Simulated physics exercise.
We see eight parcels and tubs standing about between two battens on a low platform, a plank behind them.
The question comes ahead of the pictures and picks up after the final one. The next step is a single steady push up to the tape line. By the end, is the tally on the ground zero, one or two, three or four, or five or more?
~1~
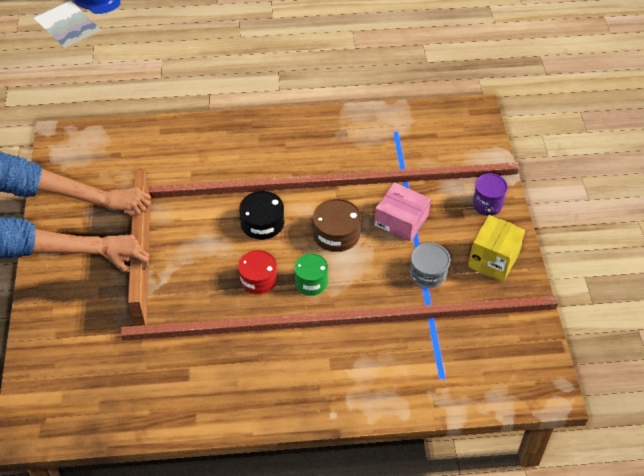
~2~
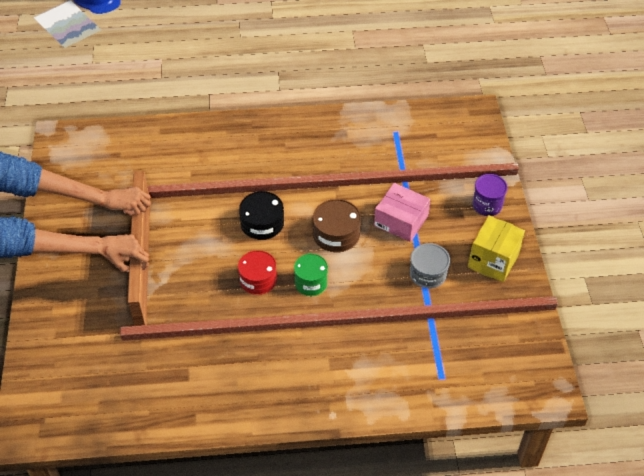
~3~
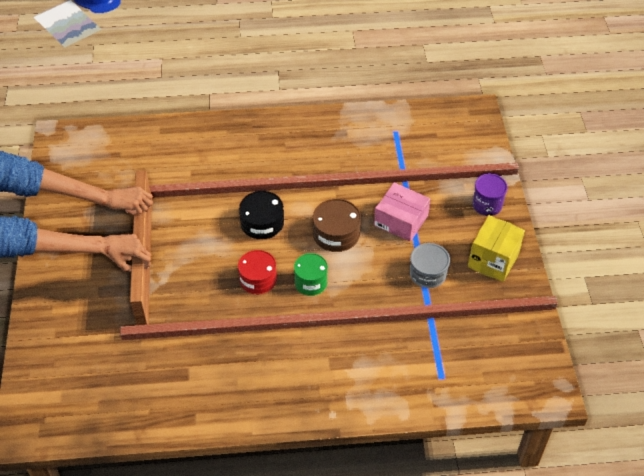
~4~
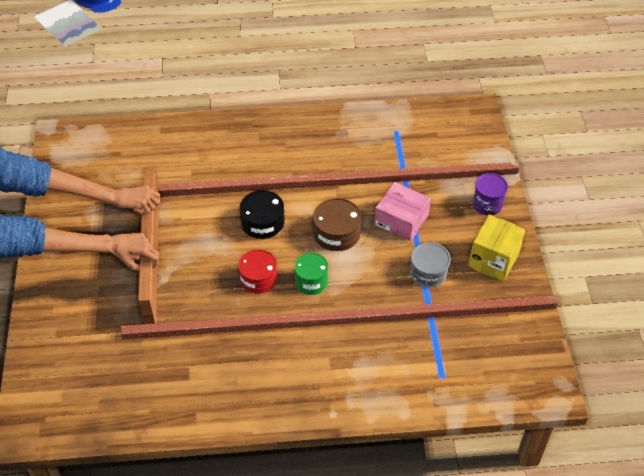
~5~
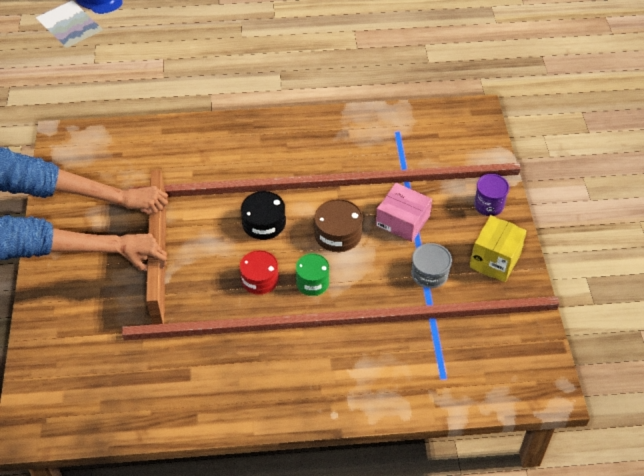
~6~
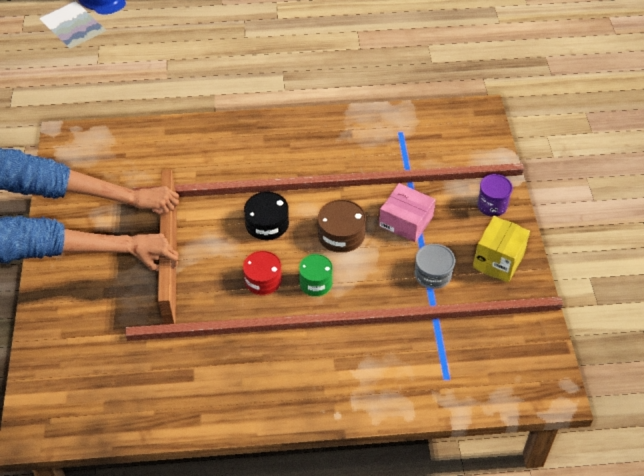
Nothing falls.
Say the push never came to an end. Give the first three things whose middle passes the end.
Going first is the purple pail, next the yellow parcel, last the pink box.
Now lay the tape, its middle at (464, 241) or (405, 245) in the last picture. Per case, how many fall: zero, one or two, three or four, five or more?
Going by the order asked, it's one or two and then no fall at all.
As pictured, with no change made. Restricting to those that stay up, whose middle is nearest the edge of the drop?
That would be the purple pail.
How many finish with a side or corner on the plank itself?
That comes to 3.
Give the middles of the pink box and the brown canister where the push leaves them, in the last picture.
Going in order, first (480, 197) and next (466, 232).
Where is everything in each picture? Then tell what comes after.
In the first frame, purple pail (490, 195); yellow parcel (496, 249); grey pail (430, 266); plank (140, 247); tape (417, 243).
In the second frame, yellow parcel (496, 249); brown canister (337, 226).
In the third frame, grey pail (429, 266); plank (142, 247).
In the fourth frame, purple pail (490, 195); black canister (262, 214).
In the fifth frame, yellow parcel (498, 249); red canister (259, 272).
In the sixth frame, purple pail (494, 196); yellow parcel (501, 249); grey pail (434, 267); plank (168, 246); tape (422, 244).
Soon after, none off yet; purple pail at rest near (494, 196); yellow parcel at rest near (501, 249); grey pail at rest near (434, 267).
Then, none off yet; purple pail at rest near (494, 196); yellow parcel at rest near (501, 249); grey pail moved a little near (440, 267).
At rest, the number that fall off is zero.
